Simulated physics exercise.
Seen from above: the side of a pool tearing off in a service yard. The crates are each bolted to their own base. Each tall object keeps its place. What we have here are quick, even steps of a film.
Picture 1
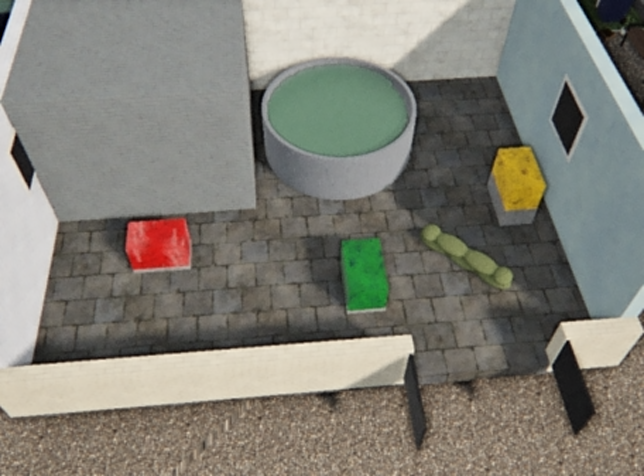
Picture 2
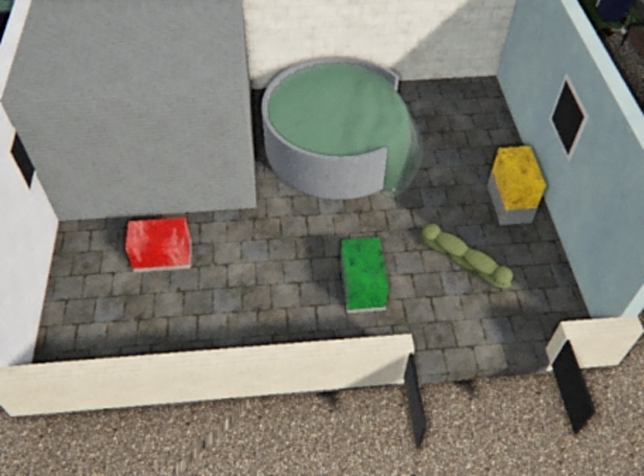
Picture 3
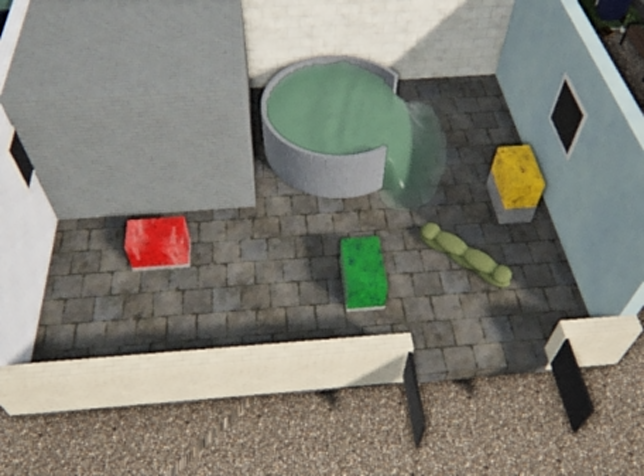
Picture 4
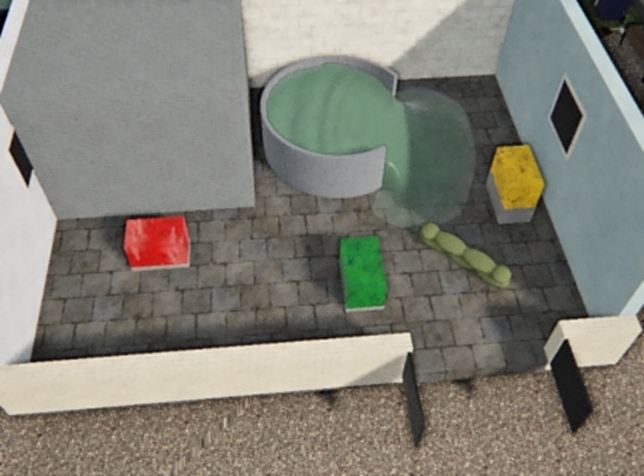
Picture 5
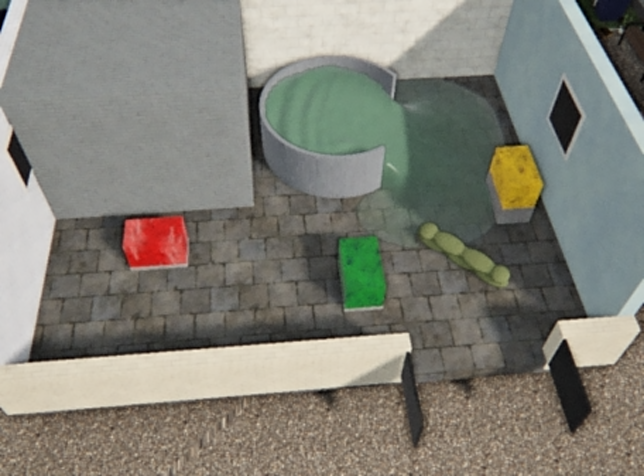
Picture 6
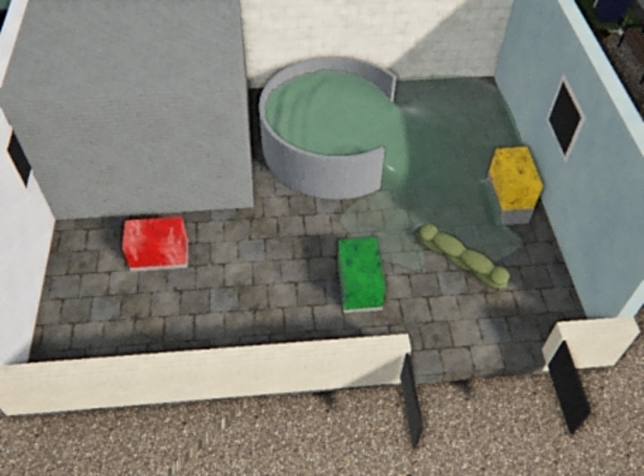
In a walled service yard seen from above, the right side of a round pool tore open, and greenish water poured through the gap and spread across the paving around the yellow-topped block and green hedge.
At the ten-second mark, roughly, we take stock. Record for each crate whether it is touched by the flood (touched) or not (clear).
Record: Red crate touched, yellow crate touched, green crate touched.
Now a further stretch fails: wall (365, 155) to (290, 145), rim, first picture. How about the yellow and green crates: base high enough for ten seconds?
The yellow one is untouched; the green one is reached.
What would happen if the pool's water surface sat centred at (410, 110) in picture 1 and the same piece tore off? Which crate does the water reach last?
One in red.
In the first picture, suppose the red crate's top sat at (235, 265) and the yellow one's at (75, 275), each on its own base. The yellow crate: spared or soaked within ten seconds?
The yellow crate simply stays high and dry.
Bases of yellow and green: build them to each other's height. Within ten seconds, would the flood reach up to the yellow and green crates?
Summary: Yellow crate is inundated, green crate is left untouched.
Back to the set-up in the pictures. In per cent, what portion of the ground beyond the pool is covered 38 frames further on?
Around 85 in a hundred.
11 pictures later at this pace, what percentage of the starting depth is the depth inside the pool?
About 38 %.
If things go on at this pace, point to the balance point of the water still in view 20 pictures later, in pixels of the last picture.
I'd say near (430, 172).
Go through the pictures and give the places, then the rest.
In the first picture, the round tank at (339, 108) is whole and still.
In the second picture, water pours out at (408, 141) and has run to (389, 194).
In the third picture, water pours out at (407, 141) and has run to (422, 105).
In the fourth picture, the front is at (440, 95), out from the gap at (406, 143).
In the fifth picture, water pours out at (405, 144) and has run to (431, 78).
In the sixth picture, the front is at (513, 247), out from the gap at (405, 145).
A moment on, water covers 35 % of the floor; the red crate not reached, the yellow crate water round its plinth, the green crate water round its plinth.
Next, water covers 40 % of the floor; the red crate not reached, the yellow crate water round its plinth, the green crate water round its plinth.
Then, water covers 55 % of the floor; the red crate not reached, the yellow crate water round its plinth, the green crate water round its plinth.
Later, water covers 85 % of the floor; the red crate water round its plinth, the yellow crate water round its plinth, the green crate water round its plinth.
In the end, water covers 100 % of the floor; the red crate was topped, the yellow crate was topped, the green crate was topped.
